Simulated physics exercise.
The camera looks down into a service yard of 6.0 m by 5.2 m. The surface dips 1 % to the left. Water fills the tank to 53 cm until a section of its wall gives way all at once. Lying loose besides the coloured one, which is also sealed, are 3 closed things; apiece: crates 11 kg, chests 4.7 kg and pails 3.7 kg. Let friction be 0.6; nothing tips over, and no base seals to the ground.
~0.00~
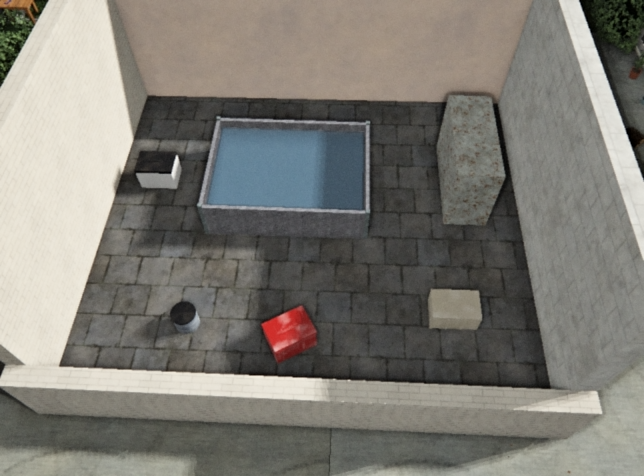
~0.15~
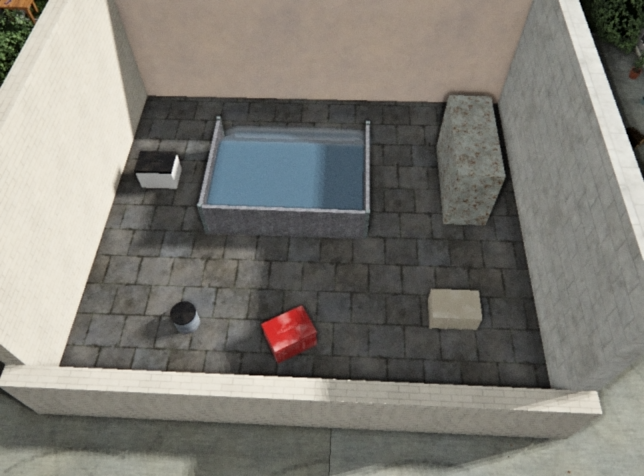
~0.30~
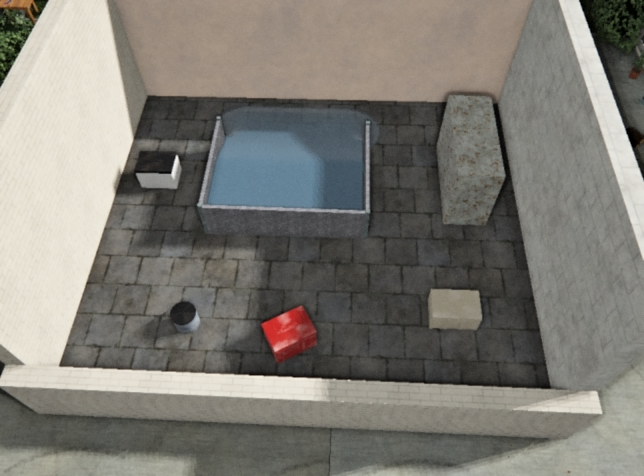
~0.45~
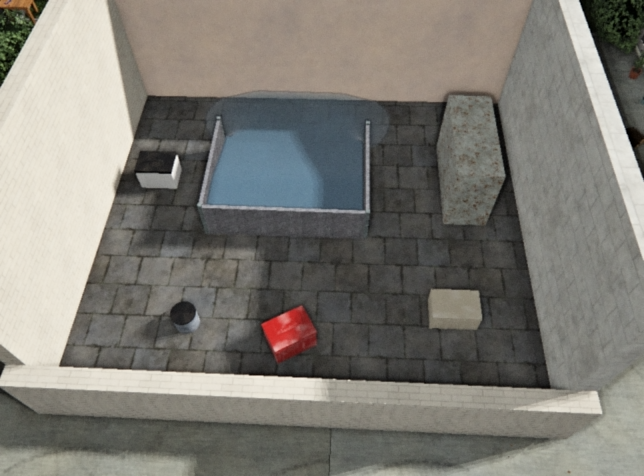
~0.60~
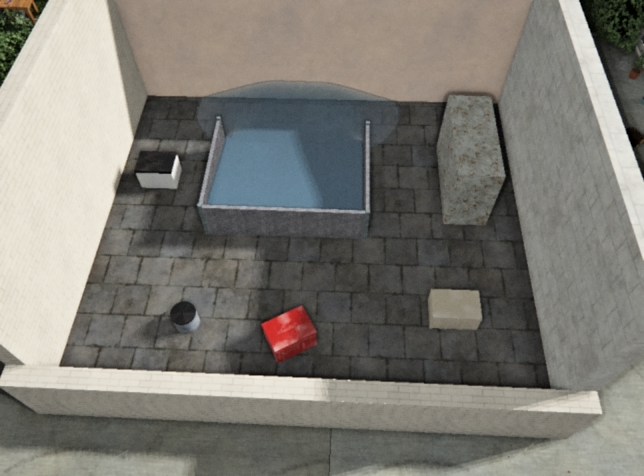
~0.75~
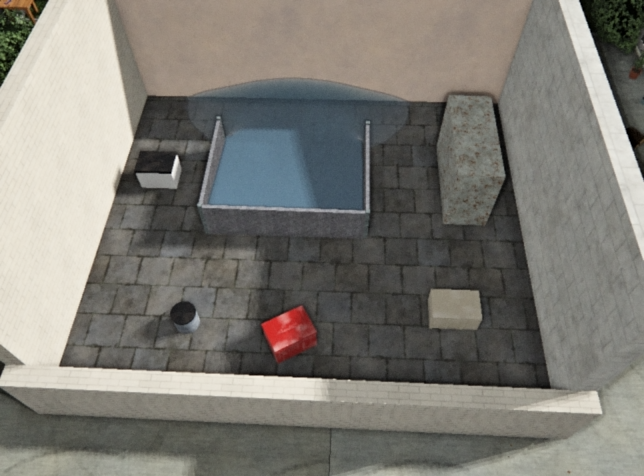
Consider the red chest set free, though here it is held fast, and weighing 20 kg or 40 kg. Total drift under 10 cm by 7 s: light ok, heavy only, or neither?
Light ok.
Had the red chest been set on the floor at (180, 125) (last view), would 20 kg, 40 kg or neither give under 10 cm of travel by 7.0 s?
Both fall short.
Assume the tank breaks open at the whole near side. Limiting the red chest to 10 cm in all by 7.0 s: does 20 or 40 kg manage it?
Result: Neither option succeeds.
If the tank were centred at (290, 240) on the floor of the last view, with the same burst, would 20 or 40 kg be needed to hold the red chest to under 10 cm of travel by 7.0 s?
Lab note - in that case: Lighter mass suffices.
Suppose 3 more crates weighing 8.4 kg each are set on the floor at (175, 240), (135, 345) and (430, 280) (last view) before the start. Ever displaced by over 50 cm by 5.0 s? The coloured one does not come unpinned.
Results, in sequence: Exceeded / exceeded / not exceeded.
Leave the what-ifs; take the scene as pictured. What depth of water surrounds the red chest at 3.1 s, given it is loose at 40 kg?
Close to 0 cm deep.
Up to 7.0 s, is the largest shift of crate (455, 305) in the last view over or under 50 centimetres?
That one stays inside the limit.
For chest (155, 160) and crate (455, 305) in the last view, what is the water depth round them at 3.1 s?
Some 3 cm at the first, some 0 cm at the second.
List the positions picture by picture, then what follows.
The first picture shows the red chest at (289, 328), on the bottom; 3.5 m2 under water; 0 of 4 have shifted.
The second picture shows the red chest at (289, 328), on the bottom; 4.5 m2 under water; 0 of 4 have shifted.
The third picture shows the red chest at (289, 328), on the bottom; water covers 5.7 m2; 0 of 4 have shifted.
The fourth picture shows the red chest at (289, 328), on the bottom; water covers 6.7 m2; 0 of 4 have shifted.
The fifth picture shows the red chest at (289, 328) rests on the ground; 7.1 m2 under water; 0 of 4 have shifted.
The sixth picture shows the red chest at (289, 328) rests on the ground; 7.3 m2 under water; 0 of 4 have shifted.
After 1.4 s the red chest would be 0 cm from its start with 20 kg and 0 cm from its start with 40 kg; 0 cm of water round it then.
After 3.1 s the red chest would be 0 cm from its start with 20 kg and 0 cm from its start with 40 kg; 0 cm of water round it then.
After 4.9 s the red chest would be 0 cm from its start with 20 kg and 0 cm from its start with 40 kg; 3 cm of water round it then.
After 7.0 s the red chest would be 0 cm from its start with 20 kg and 0 cm from its start with 40 kg; 7 cm of water round it then.
